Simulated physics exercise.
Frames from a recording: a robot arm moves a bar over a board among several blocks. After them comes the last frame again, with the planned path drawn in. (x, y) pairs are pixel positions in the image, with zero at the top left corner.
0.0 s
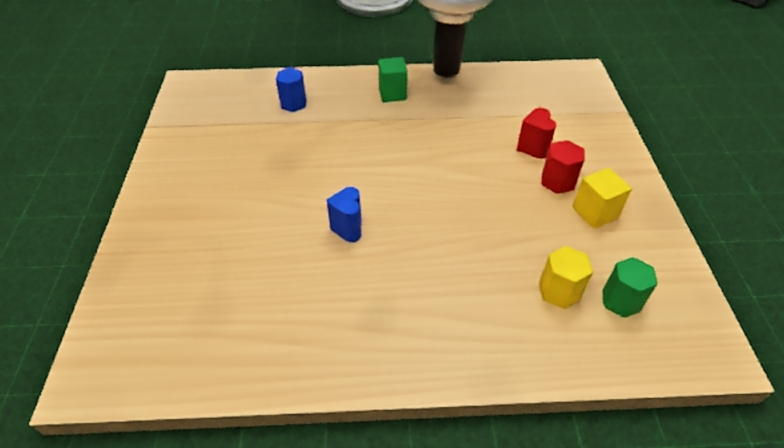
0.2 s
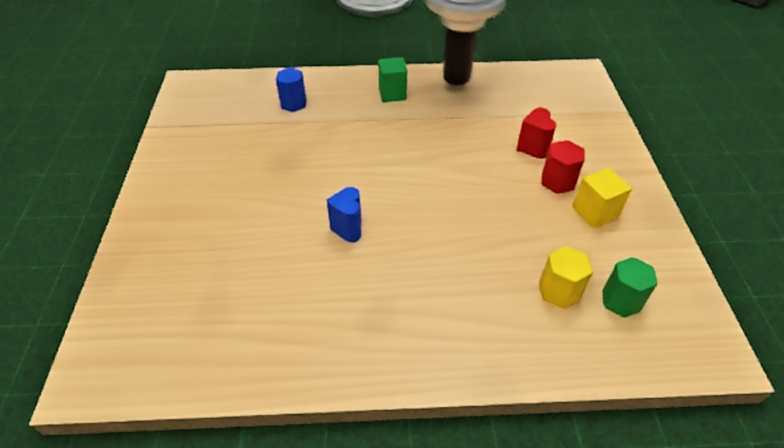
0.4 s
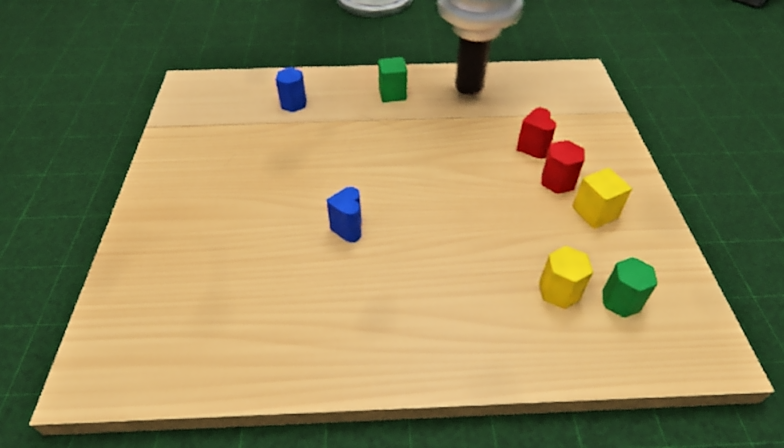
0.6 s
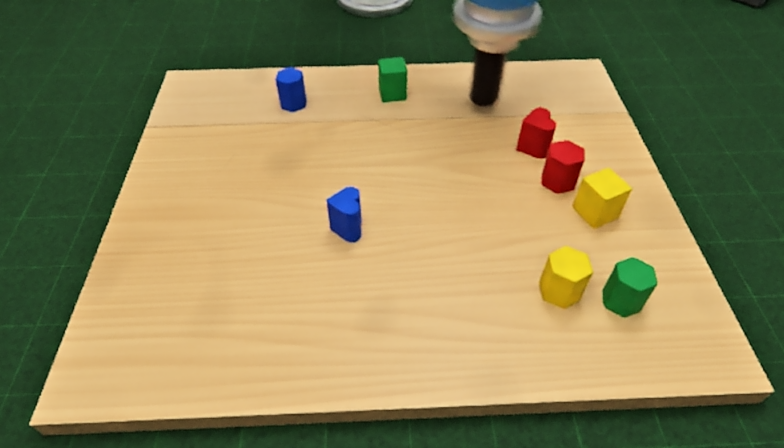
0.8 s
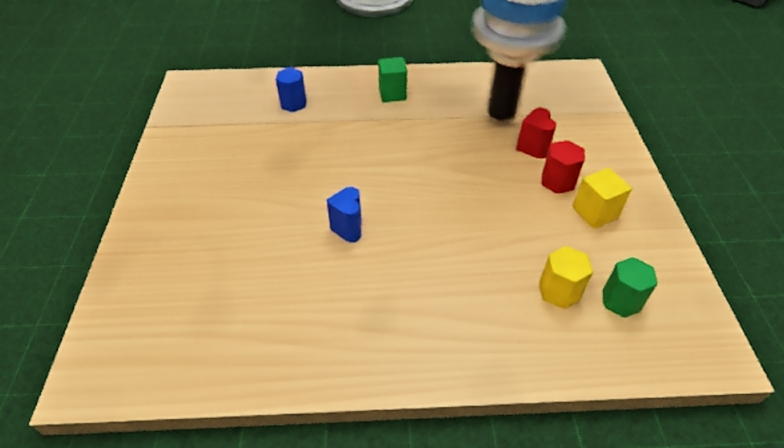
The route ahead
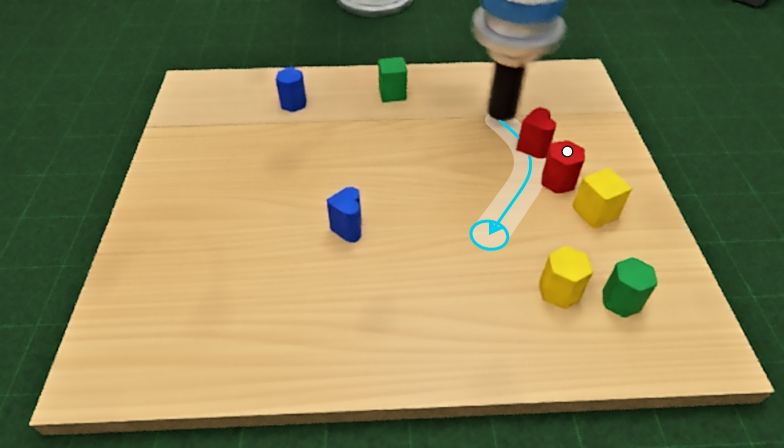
A robot arm's dark bar moved a short way right and toward the viewer across the back of a wooden board, nearing the red heart-shaped block, while all the colored blocks stayed still.
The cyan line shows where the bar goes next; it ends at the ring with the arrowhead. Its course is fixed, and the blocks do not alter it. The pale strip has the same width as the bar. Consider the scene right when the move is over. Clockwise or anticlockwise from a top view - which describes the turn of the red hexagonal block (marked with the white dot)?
Viewed from the top, it goes clockwise.
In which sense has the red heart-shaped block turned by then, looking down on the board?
It ends up turned anticlockwise.
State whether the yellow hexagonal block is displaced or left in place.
That block is not shifted.
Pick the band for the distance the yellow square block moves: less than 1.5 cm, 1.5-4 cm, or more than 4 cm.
The answer will be the short band, under 1.5 cm.
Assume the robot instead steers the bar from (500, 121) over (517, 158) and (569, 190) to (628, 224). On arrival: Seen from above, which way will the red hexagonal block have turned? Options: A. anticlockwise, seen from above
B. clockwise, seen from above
That would be B.
The drawn path runs from (500, 121) through (529, 155) and (518, 194) to (489, 235); the dot is on the red hexagonal block.
On the path given first. One third of the way, bar (531, 147); red heart-shaped block (563, 141), turned 15° anticlockwise; red hexagonal block (578, 164), turned 25° clockwise.
Two thirds of the way, bar (520, 186); red heart-shaped block (570, 145), turned 25° anticlockwise; red hexagonal block (581, 167), turned 35° clockwise; yellow square block (610, 187), turned 15° anticlockwise.
At the end, bar (491, 227); red heart-shaped block (570, 145), turned 25° anticlockwise; red hexagonal block (581, 167), turned 35° clockwise; yellow hexagonal block not moved; yellow square block (610, 187), turned 15° anticlockwise.
